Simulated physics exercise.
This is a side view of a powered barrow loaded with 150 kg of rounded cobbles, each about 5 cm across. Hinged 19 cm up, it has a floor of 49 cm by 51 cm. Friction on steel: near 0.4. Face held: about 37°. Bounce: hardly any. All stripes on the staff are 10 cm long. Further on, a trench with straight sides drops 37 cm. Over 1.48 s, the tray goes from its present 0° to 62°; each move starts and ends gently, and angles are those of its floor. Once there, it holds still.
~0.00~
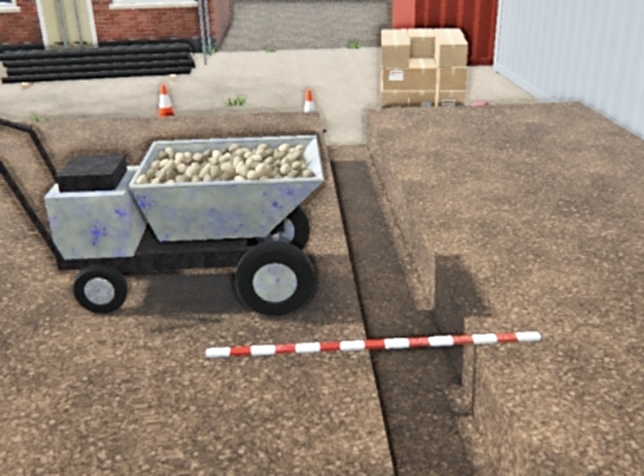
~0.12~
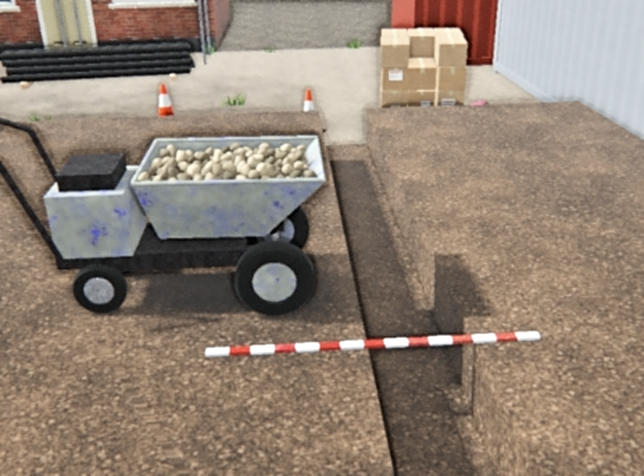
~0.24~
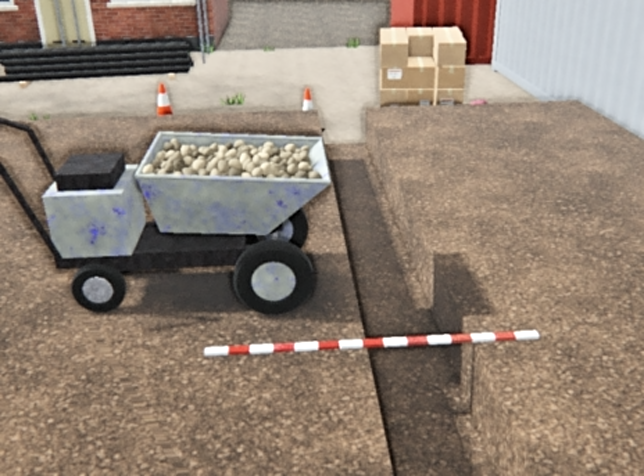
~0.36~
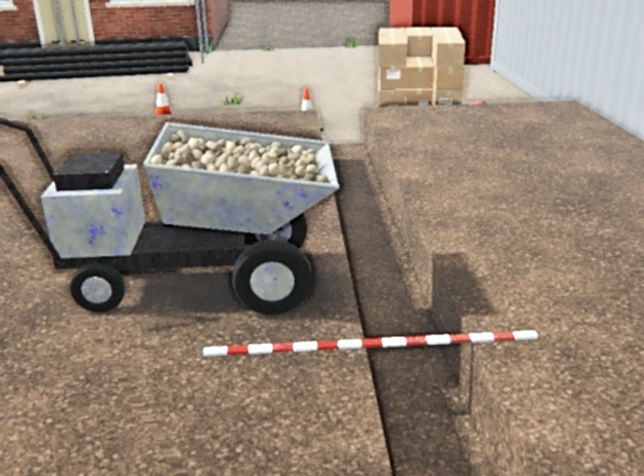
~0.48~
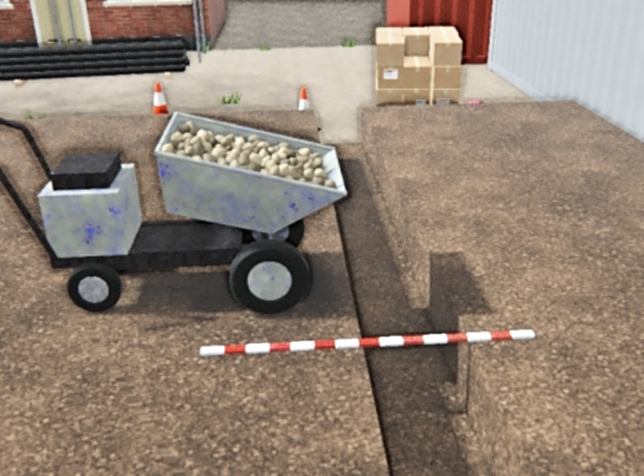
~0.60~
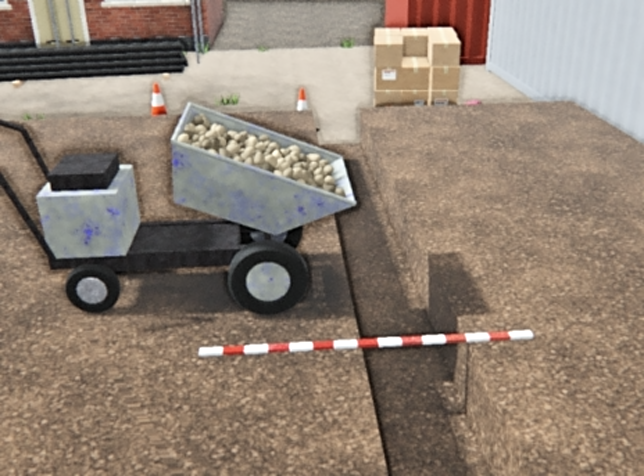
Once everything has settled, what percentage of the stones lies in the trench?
I would say 95 percent.
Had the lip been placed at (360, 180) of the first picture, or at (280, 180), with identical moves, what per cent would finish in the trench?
60 and 100 %.
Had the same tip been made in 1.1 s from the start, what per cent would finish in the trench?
In that case, around 90%.
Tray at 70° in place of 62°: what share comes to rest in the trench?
The trench would hold about 95% of it.
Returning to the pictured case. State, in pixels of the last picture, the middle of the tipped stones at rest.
Somewhere near pixel (406, 323).
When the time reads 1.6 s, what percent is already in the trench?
Roughly 35 percent of the load.
After 1.1 s the floor is at 52°; 100 % in the tray; the foremost stones are at (379, 228).
After 1.6 s the floor is at 62°; 66 % in the tray, 33 % in the trench, 1 % past the trench; the foremost stones are at (452, 275).
After 1.9 s the floor is at 62°; 37 % in the tray, 58 % in the trench, 5 % past the trench; the foremost stones are at (515, 278).
After 3.9 s the floor is at 62°; 0 % in the tray, 95 % in the trench, 5 % past the trench; the foremost stones are at (545, 271).
